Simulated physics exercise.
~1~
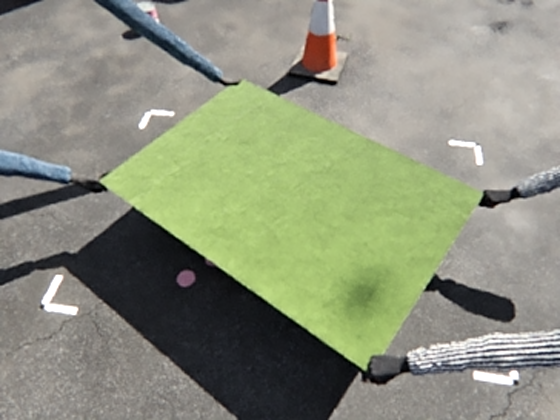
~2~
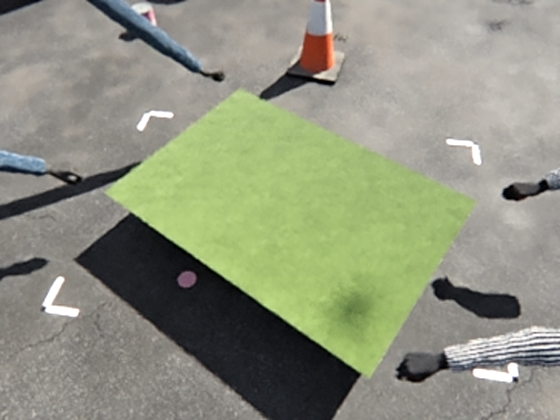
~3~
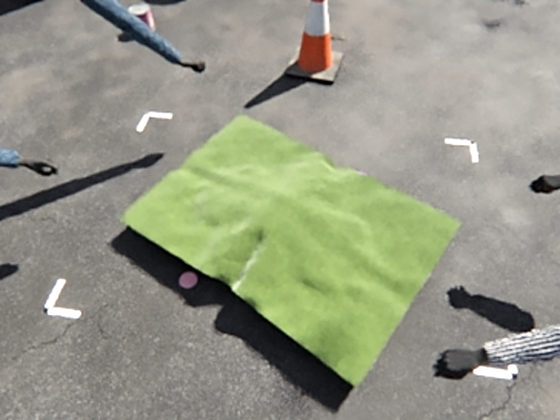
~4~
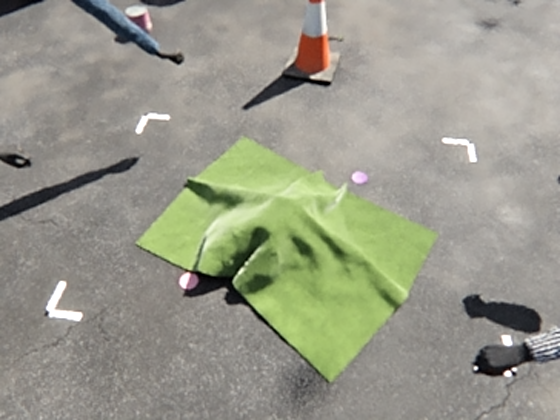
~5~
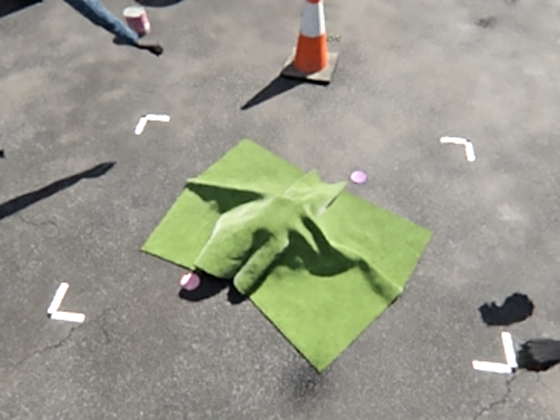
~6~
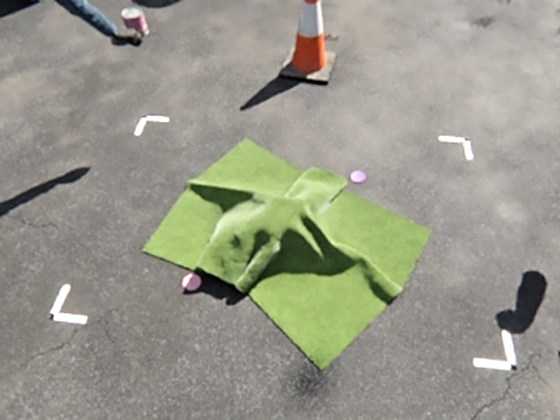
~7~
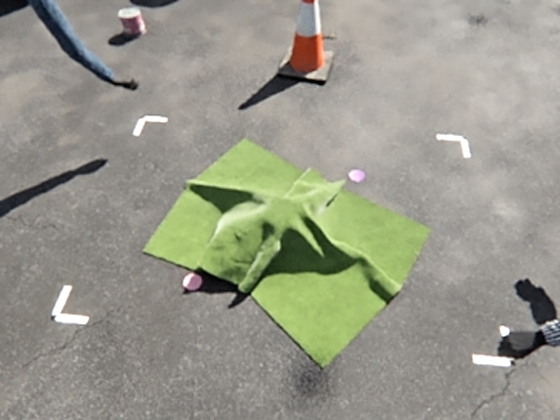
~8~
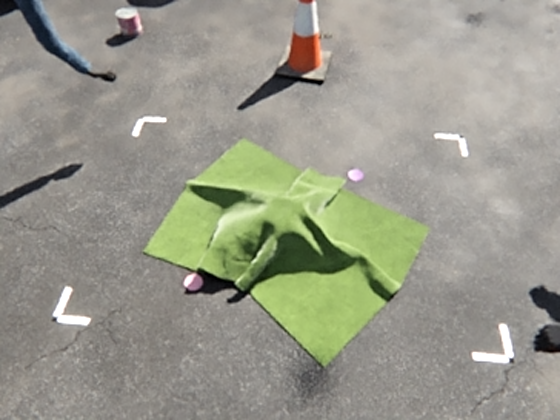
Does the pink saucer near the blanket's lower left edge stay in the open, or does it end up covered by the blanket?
It stays in the open. The blanket settles right beside it, and the pink saucer can still be seen at the edge.
